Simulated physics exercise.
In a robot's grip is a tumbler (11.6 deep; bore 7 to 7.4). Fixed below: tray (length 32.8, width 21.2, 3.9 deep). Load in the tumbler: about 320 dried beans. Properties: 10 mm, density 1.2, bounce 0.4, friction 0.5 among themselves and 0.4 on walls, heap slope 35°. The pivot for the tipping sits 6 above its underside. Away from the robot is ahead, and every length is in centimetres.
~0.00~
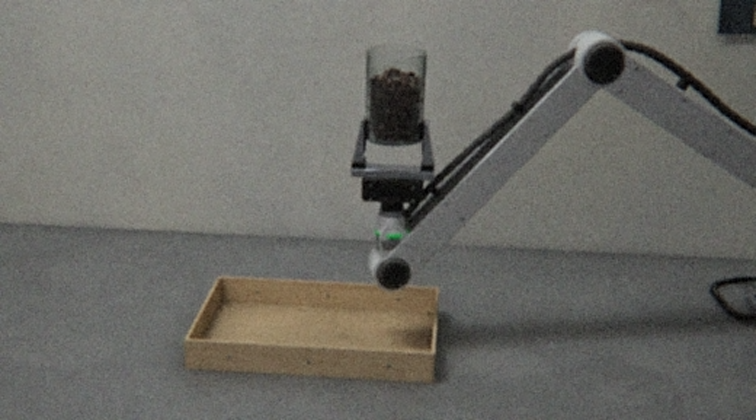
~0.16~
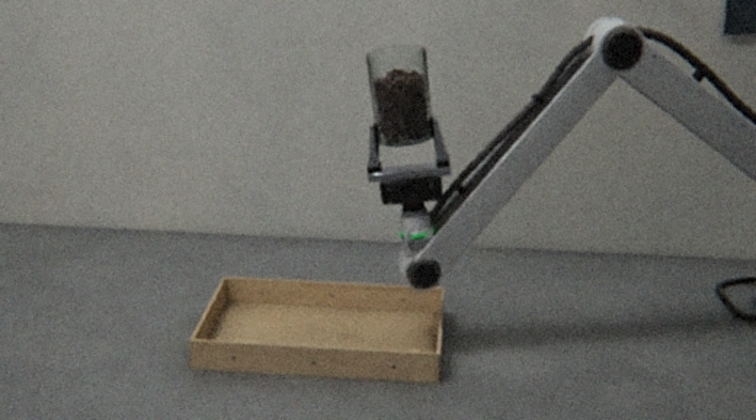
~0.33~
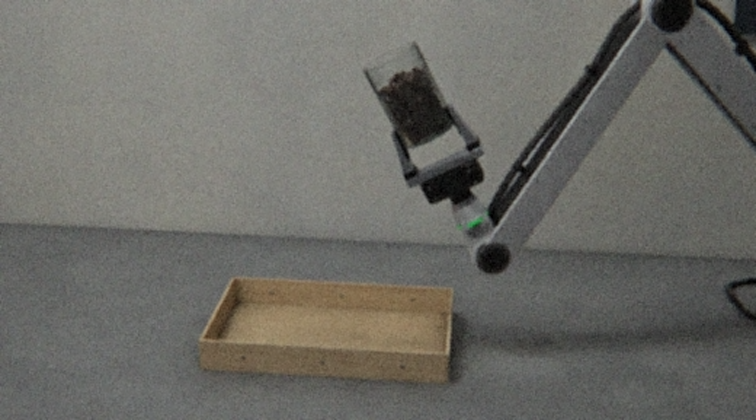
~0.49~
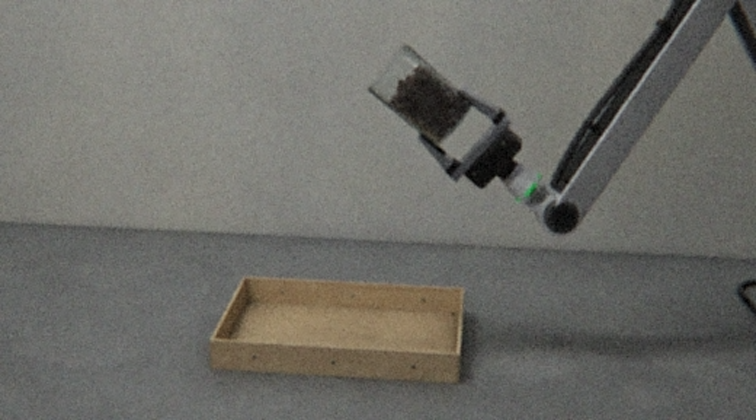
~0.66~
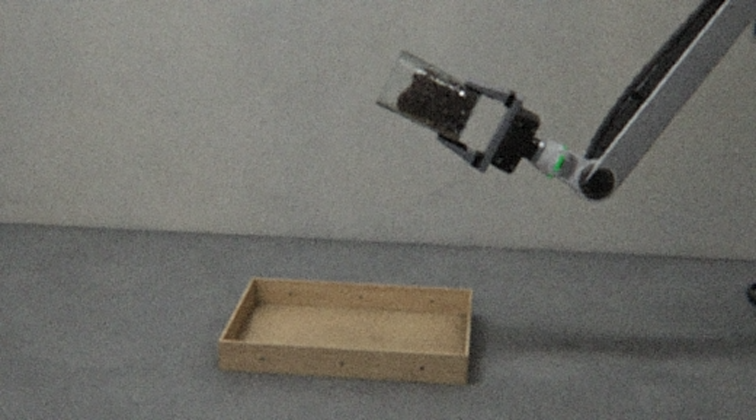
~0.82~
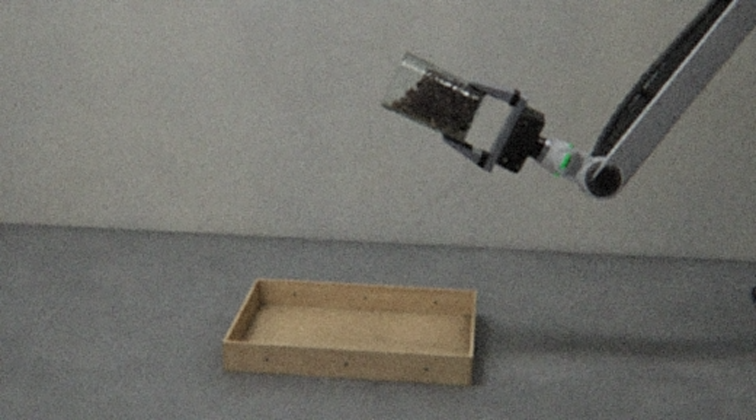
A robot arm held a clear tumbler of dark beans upright above a shallow wooden tray, then drew back to the right while tilting the tumbler left until it leaned well over on its side.
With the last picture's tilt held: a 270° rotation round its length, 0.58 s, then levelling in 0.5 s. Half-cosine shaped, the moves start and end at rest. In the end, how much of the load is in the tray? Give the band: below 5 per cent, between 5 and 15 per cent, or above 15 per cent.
The band is below 5 per cent.
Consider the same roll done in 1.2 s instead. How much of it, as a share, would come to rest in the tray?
In that case around 0 percent.
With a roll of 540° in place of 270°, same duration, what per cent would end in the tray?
Roughly 0 %.
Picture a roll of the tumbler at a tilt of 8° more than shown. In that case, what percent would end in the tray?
Roughly 0 per cent then.
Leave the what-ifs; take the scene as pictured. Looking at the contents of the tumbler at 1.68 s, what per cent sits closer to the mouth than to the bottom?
It comes to around 30 per cent, more or less.
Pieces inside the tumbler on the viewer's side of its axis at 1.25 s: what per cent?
Front-half share of contents: Approx. 55 per cent.
After 1.25 s, tipped 66°, highest piece 39 above the table; 325 in the tumbler.
After 1.68 s, tipped 26°, highest piece 39 above the table; 325 in the tumbler.
After 2.10 s, upright, highest piece 41 above the table; 325 in the tumbler.
After 2.80 s, upright, highest piece 41 above the table; 325 in the tumbler.
At rest, 325 in the tumbler. That is 0 % in the tray.
